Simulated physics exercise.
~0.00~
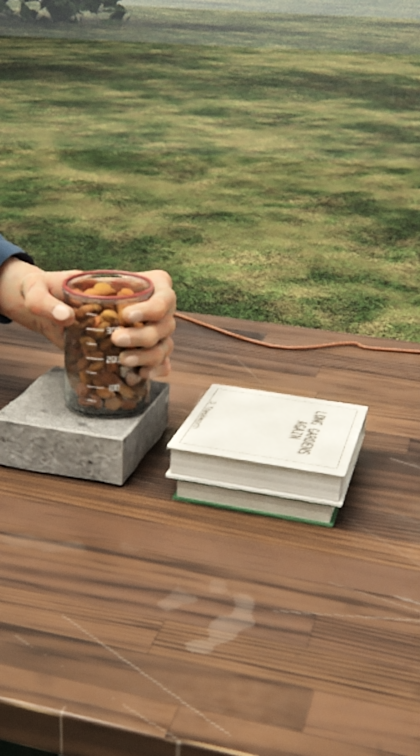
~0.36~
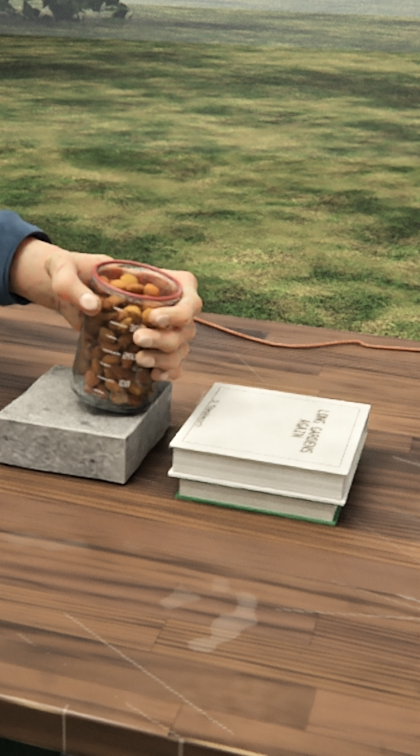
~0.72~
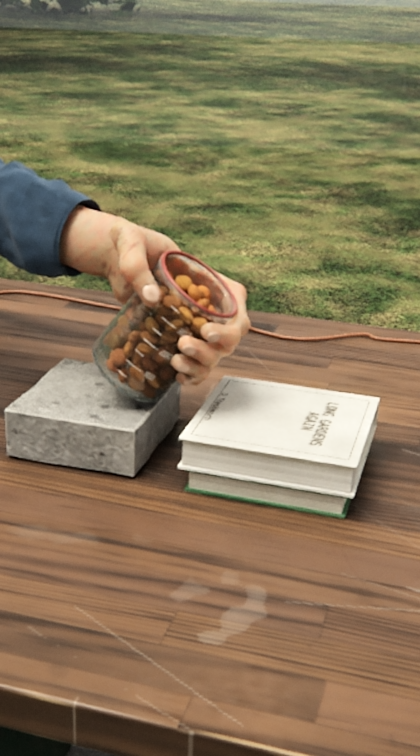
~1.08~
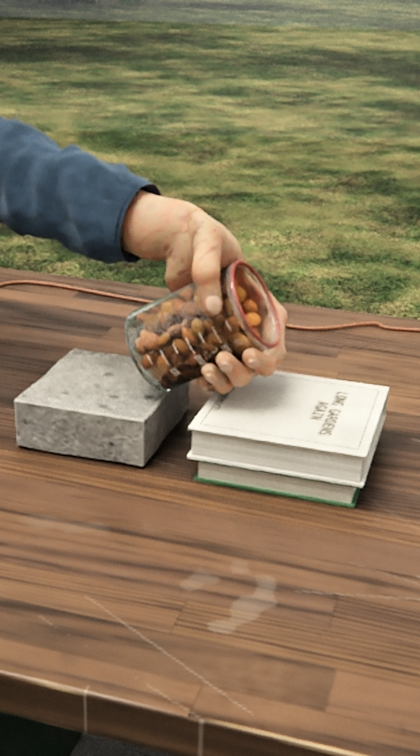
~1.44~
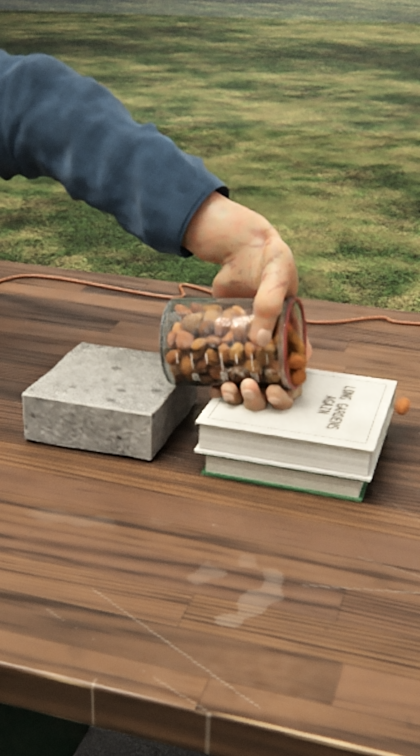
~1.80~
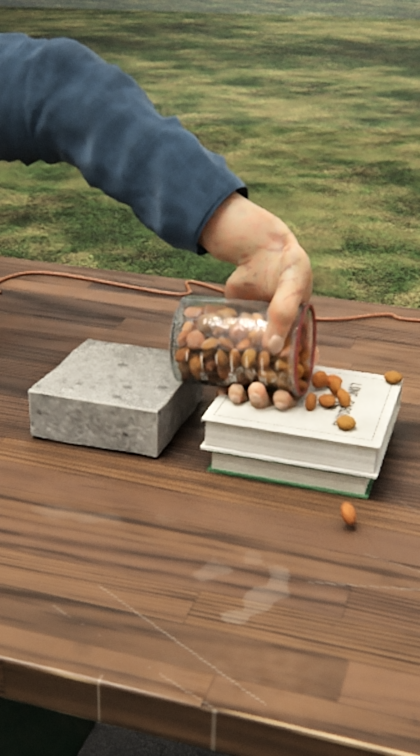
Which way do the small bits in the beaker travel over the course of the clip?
They move to the right, carried along with the tilting beaker, and a few of them spill out of its mouth over the books.
